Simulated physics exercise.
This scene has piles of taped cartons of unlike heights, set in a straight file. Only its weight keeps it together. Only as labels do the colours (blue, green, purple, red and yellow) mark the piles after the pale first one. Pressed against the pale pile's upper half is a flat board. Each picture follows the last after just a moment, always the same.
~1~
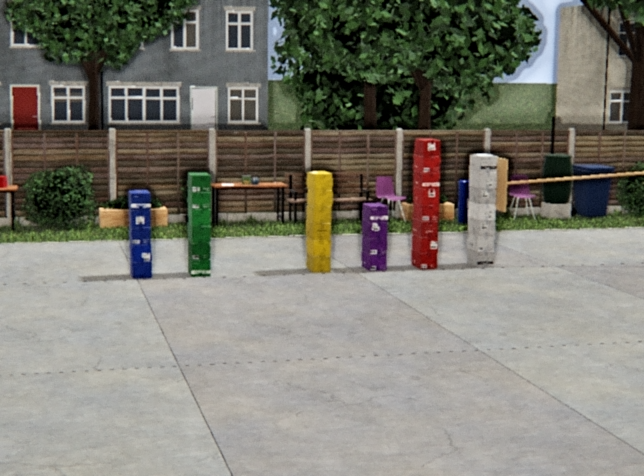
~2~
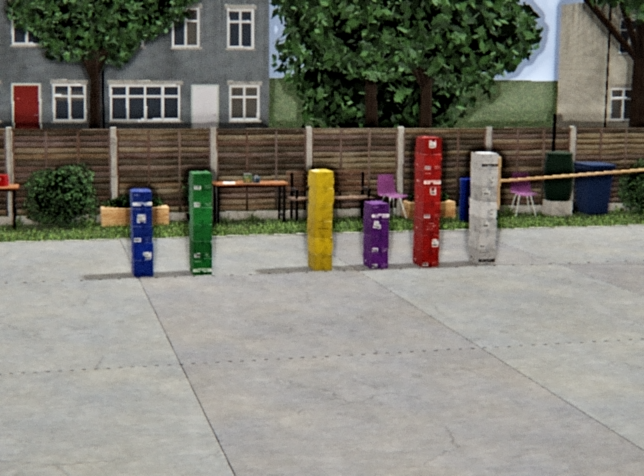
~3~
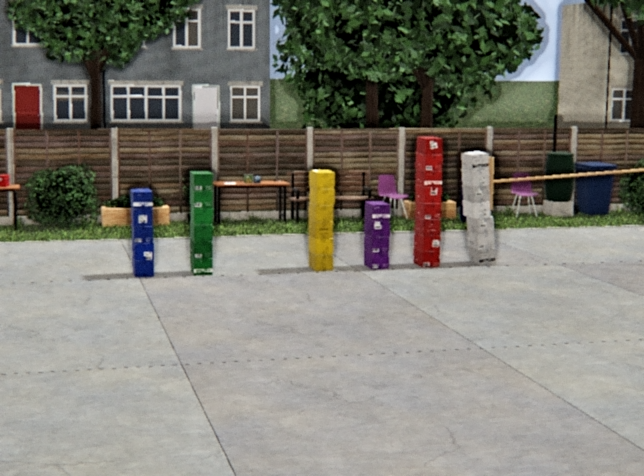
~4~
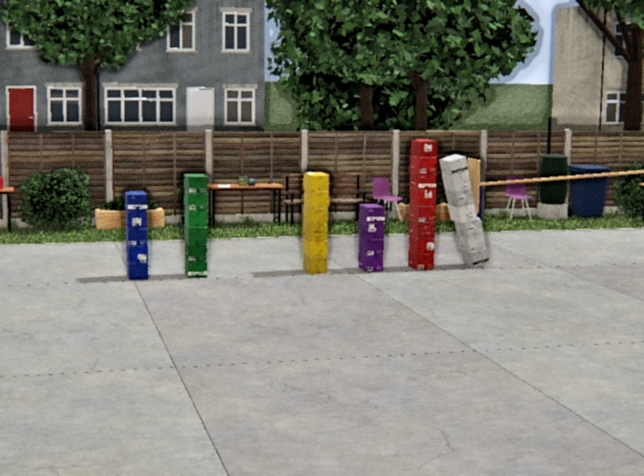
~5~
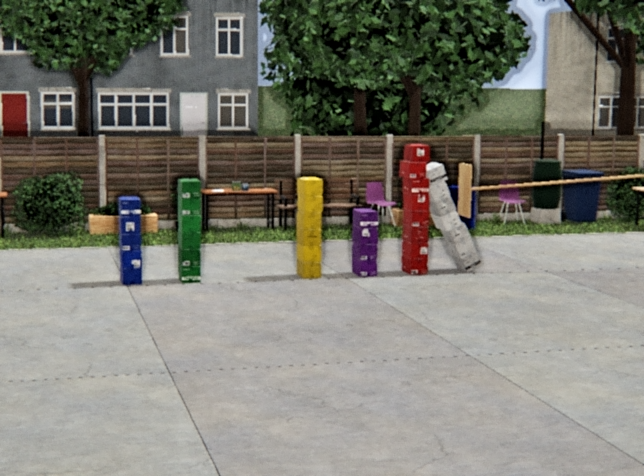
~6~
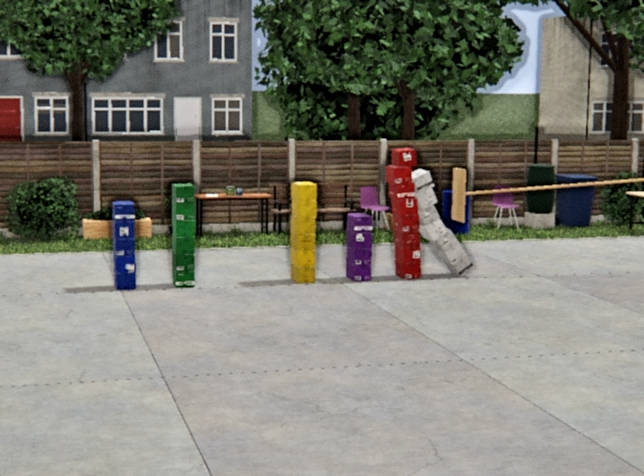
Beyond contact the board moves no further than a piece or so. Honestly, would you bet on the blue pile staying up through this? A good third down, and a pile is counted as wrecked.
Yes, it stays up.
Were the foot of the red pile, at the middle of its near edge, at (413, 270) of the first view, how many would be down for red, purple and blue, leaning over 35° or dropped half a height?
Final tally, down: Red = 7; purple = 3; blue = 0.
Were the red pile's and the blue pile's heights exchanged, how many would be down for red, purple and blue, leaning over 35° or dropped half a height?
Red 4, purple 4, blue 0.
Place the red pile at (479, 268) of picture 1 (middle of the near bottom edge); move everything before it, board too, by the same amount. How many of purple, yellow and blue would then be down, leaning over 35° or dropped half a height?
The numbers come out as purple 3, then yellow 5, then blue 0.
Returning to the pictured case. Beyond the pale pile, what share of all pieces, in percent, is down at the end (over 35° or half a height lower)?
Close to 60 in a hundred, I'd say.
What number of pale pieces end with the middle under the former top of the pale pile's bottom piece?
I make it 3 all told.
Shortly afterwards, 7 of the pale pile down; none of the 5 blue cartons down (0 of 29 in all colours); top blue carton unmoved; top red carton tilted a little.
Next, 7 of the pale pile down; none of the 5 blue cartons down (4 of 29 in all colours); top blue carton unmoved; top red carton tilted well over, about its own height lower.
Some moments later, 7 of the pale pile down; none of the 5 blue cartons down (11 of 29 in all colours); top blue carton unmoved; top yellow carton tilted well over, half its height lower.
Afterwards, 7 of the pale pile down; none of the 5 blue cartons down (17 of 29 in all colours); top blue carton unmoved; top yellow carton on its side.
In the end, 7 of the pale pile down; none of the 5 blue cartons down (17 of 29 in all colours); top blue carton unmoved; top red carton on its side. From the last view, middles, top blue carton near (123, 211), top red carton near (234, 257).
